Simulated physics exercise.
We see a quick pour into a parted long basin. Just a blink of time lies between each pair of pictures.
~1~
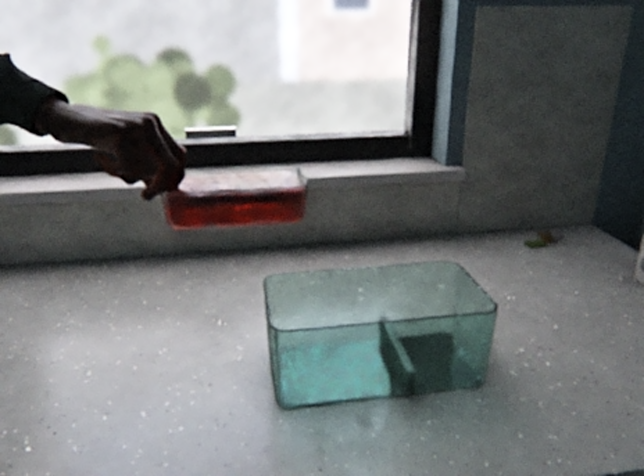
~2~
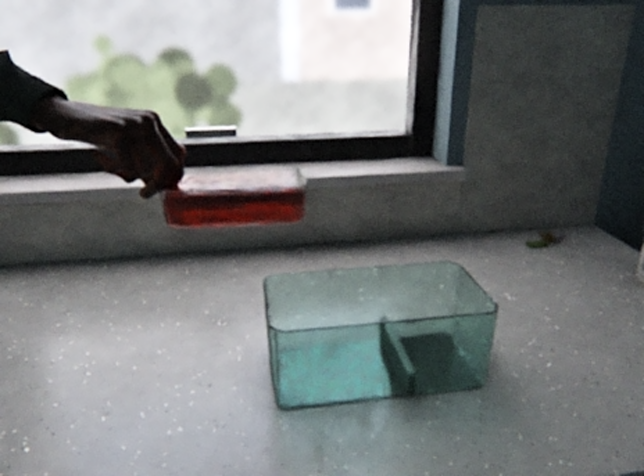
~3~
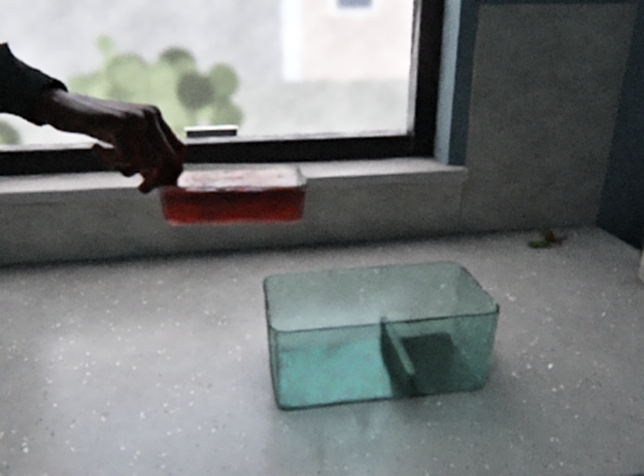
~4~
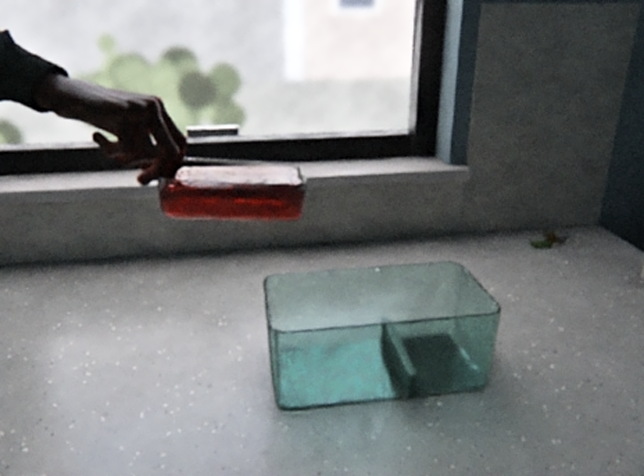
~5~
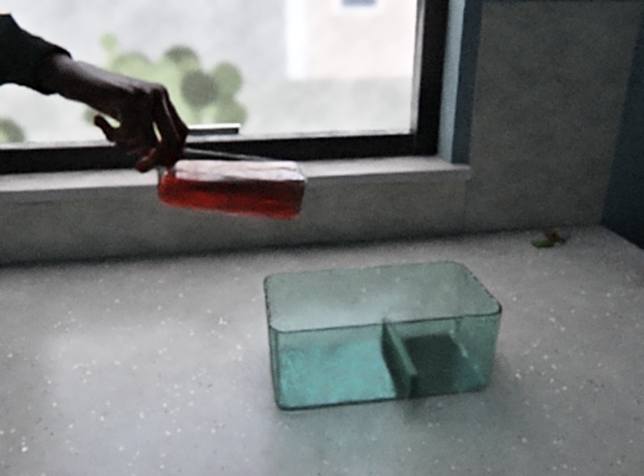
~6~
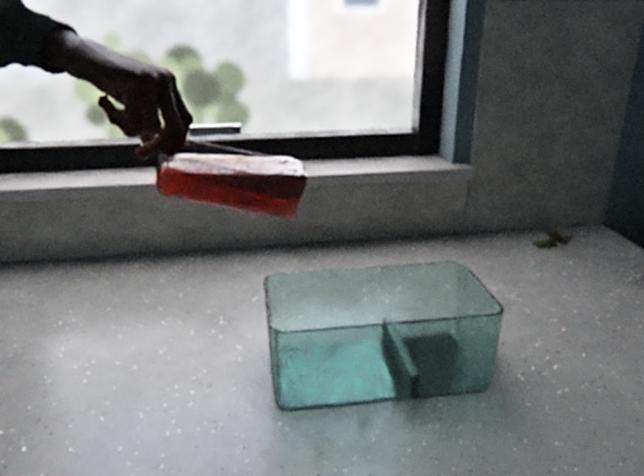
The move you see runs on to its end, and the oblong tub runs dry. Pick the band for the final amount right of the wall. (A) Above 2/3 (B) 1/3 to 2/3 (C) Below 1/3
1/3 to 2/3.
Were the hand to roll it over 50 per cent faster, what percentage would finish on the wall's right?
It comes to some 55 per cent.
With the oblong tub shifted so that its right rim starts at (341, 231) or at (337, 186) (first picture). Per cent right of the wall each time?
The first start yields 70 per cent, the second 65 per cent.
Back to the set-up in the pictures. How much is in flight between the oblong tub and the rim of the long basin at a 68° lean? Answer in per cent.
I'd reckon some 55 per cent.
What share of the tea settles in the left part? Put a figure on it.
It comes to 45 per cent or so.
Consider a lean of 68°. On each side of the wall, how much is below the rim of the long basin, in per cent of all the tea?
The left part gets 25 percent; the right part gets 5 percent.
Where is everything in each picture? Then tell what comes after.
In the first picture, tilt 0°; pouring edge (303, 176); surface from (166, 187) to (300, 179); the long basin's rim runs from (267, 303) to (477, 285); the wall's top is at (396, 342).
In the second picture, tilt 1°; pouring edge (302, 176); surface from (166, 186) to (300, 179).
In the third picture, tilt 2°; pouring edge (302, 176); surface from (165, 183) to (300, 178).
In the fourth picture, tilt 6°; pouring edge (303, 176); surface from (164, 178) to (300, 175).
In the fifth picture, tilt 10°; pouring edge (303, 175); surface from (164, 171) to (301, 170).
In the sixth picture, tilt 15°; pouring edge (303, 175); surface from (162, 162) to (301, 169); 3 per cent is over the edge.
A moment on, the oblong tub is tipped part way and 14 per cent is still to pour, 26 is left of the wall and 3 right of it.
Next, the oblong tub is tipped right over and 2 per cent is still to pour, 40 is left of the wall and 46 right of it.
Then the oblong tub is tipped right over and 0 per cent is still to pour, 47 is left of the wall and 46 right of it.
Later the oblong tub is tipped right over and 0 per cent is still to pour, 46 is left of the wall and 46 right of it.
In the end 46 per cent lies left of the wall, 46 right of it and 7 outside.
